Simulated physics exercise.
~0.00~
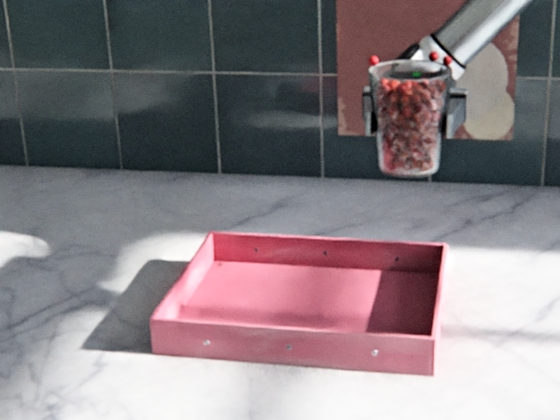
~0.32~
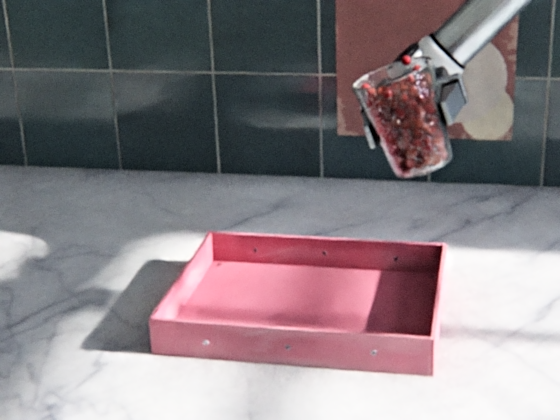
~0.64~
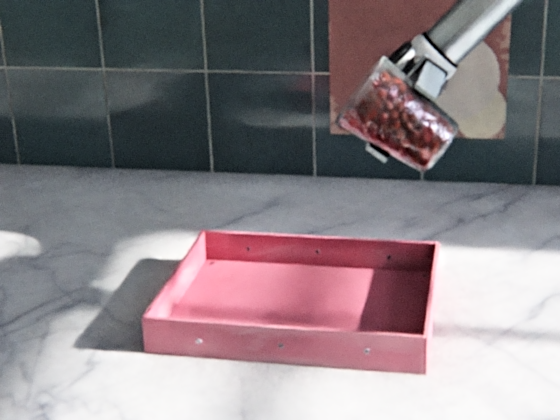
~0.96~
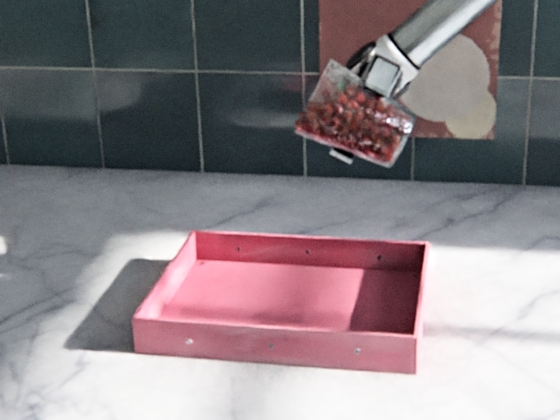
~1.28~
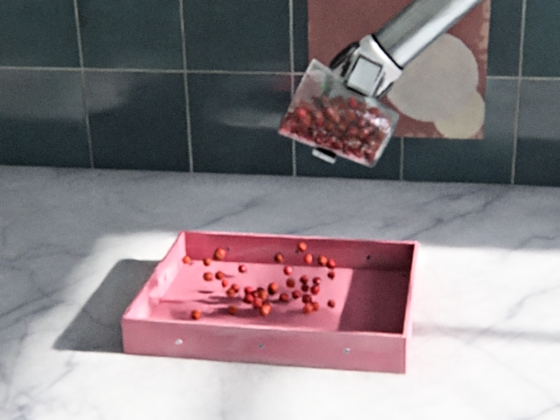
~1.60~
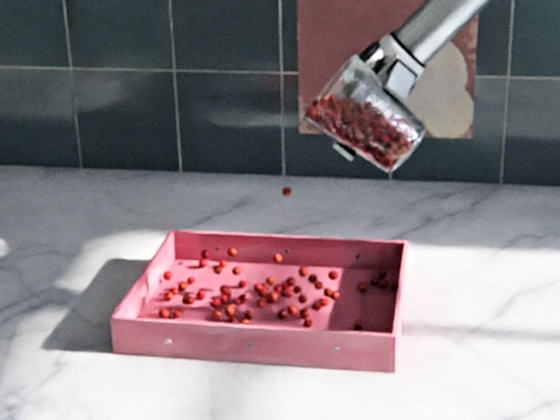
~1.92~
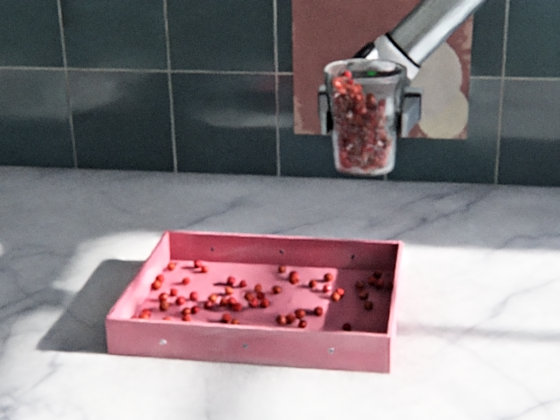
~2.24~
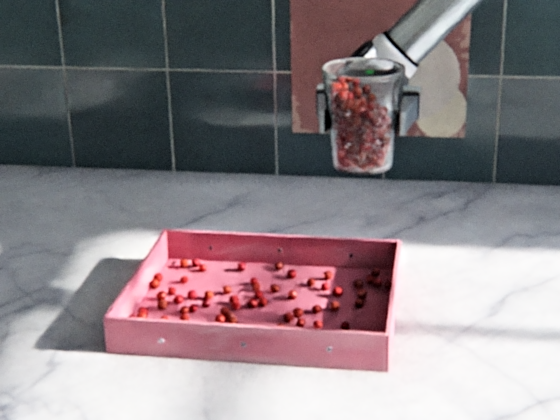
On a marble counter before dark green tiles, a robot arm tips a clear cup of red beads to the left over a shallow pink tray, scattering some across it, then turns the cup upright again, with many beads still inside.
